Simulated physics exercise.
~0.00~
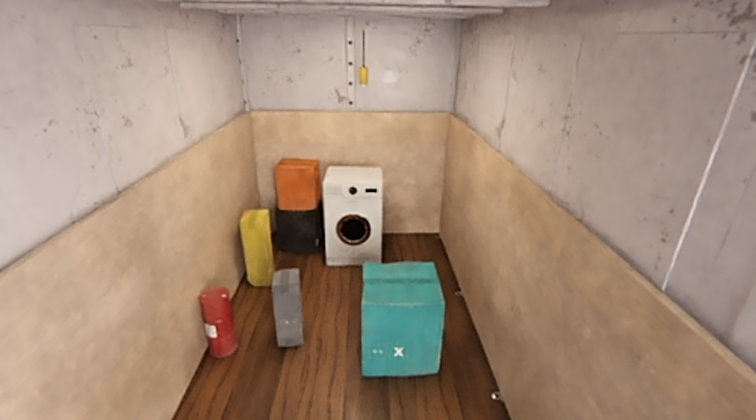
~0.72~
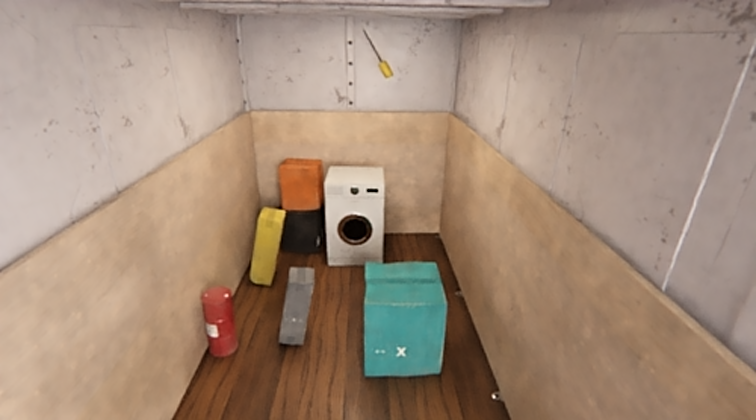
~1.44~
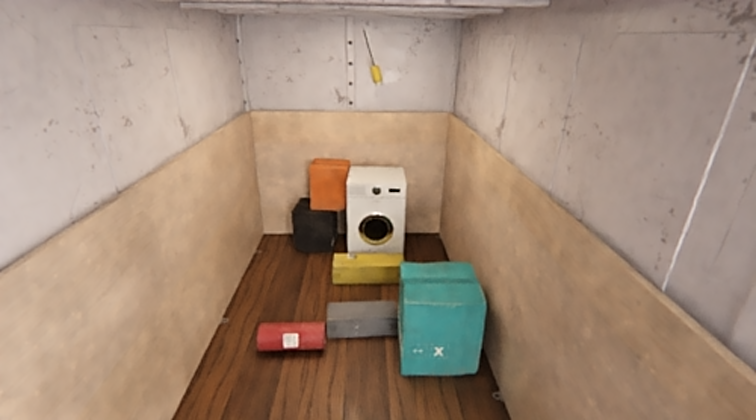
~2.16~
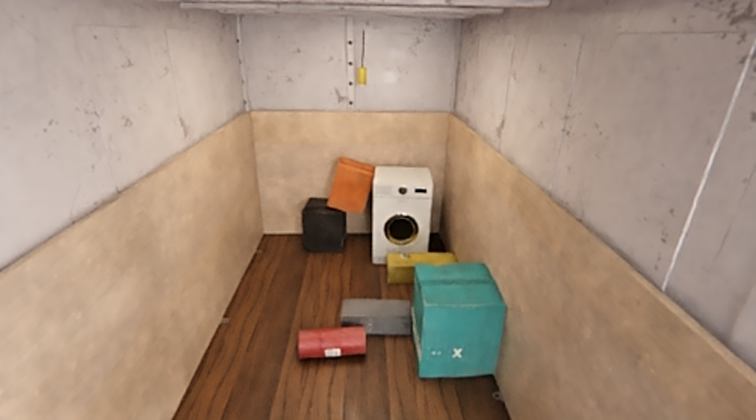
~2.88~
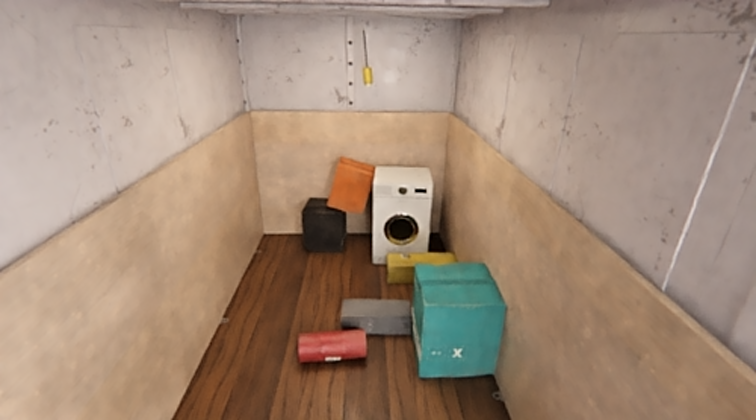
Seven loose items shift right in the van, the yellow, grey and red ones toppling over.
